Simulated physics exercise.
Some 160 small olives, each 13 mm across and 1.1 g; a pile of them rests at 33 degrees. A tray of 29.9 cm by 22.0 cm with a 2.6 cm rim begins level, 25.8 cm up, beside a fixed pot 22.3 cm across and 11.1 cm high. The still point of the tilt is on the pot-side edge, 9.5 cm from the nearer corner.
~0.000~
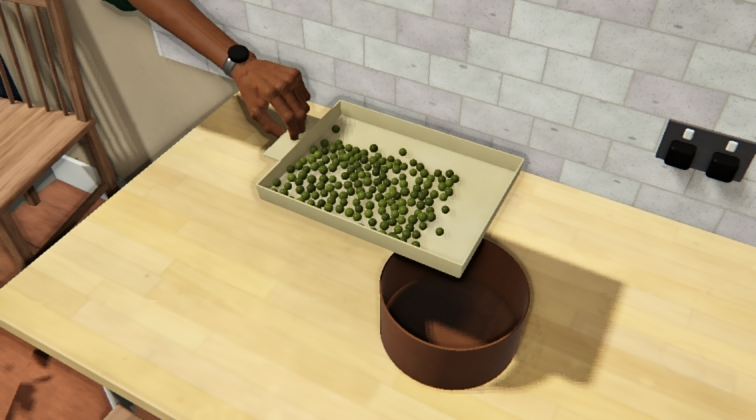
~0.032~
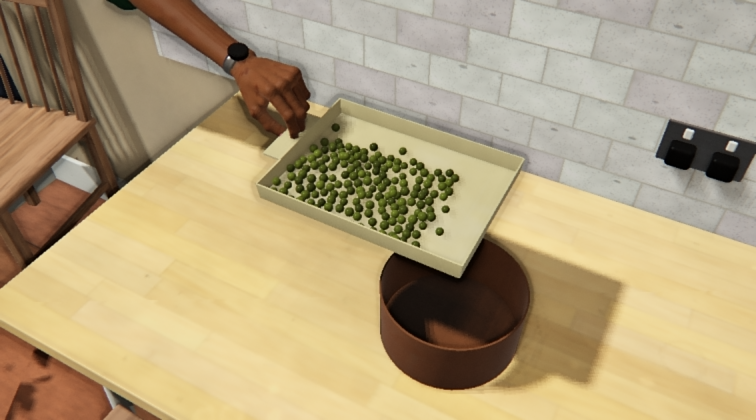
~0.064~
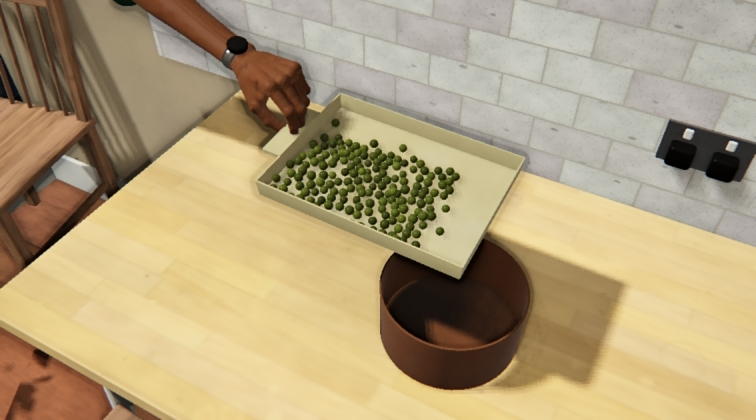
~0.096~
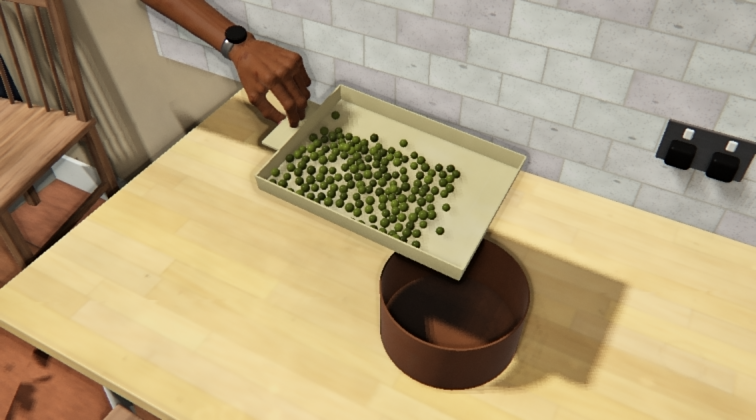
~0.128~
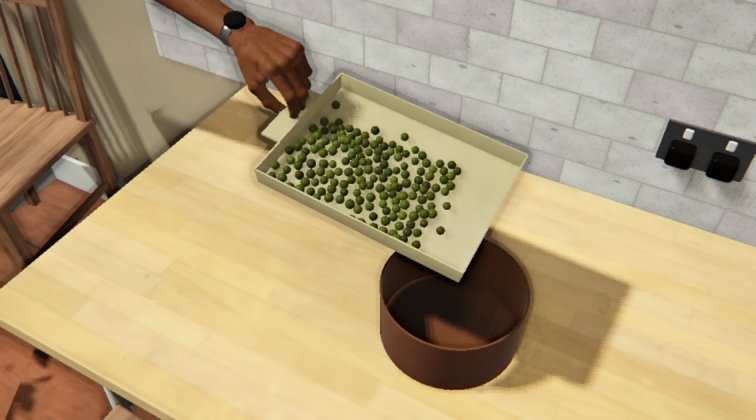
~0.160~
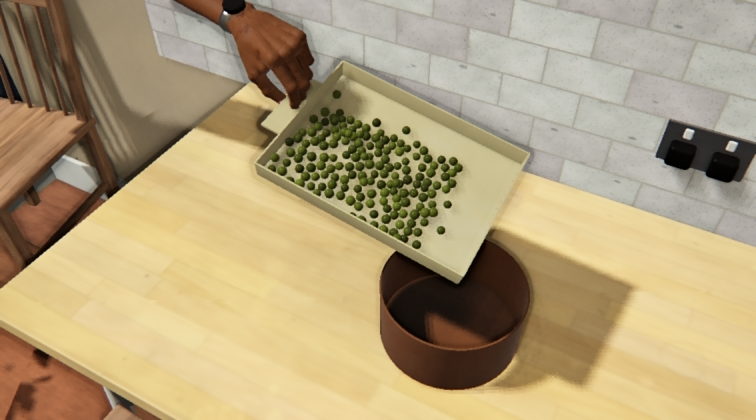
A hand wearing a dark watch lifts the left end of a shallow beige tray of small green olives, tilting it gradually toward a brown pot on a wooden counter, while the olives stay in nearly the same spread.
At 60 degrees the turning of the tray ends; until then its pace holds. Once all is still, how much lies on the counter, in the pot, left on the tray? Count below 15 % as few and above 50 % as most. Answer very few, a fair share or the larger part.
Counter a fair share, pot very few, tray the larger part.
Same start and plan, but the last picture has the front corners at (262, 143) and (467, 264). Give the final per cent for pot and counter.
Pot 5, counter 30.
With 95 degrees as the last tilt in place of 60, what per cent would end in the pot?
It would be near 30 per cent.
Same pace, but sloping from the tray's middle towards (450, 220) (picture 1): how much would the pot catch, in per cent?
About 5 per cent.
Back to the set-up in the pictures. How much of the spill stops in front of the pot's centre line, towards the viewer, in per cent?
About 100 per cent.
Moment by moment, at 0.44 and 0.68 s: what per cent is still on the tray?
About 100, 90.
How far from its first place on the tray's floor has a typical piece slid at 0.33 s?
Some 2 cm.
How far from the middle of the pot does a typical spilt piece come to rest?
About 24 cm.
After 0.33 s, tilt 40 degrees; the tray holds 100 %, the pot 0 %.
After 0.44 s, tilt 55 degrees; the tray holds 100 %, the pot 0 %.
After 0.68 s, tilt 60 degrees; the tray holds 90 %, the pot 0 %.
By 1.7 s all is still; counter 35 %, pot 0 %, tray 65 %.
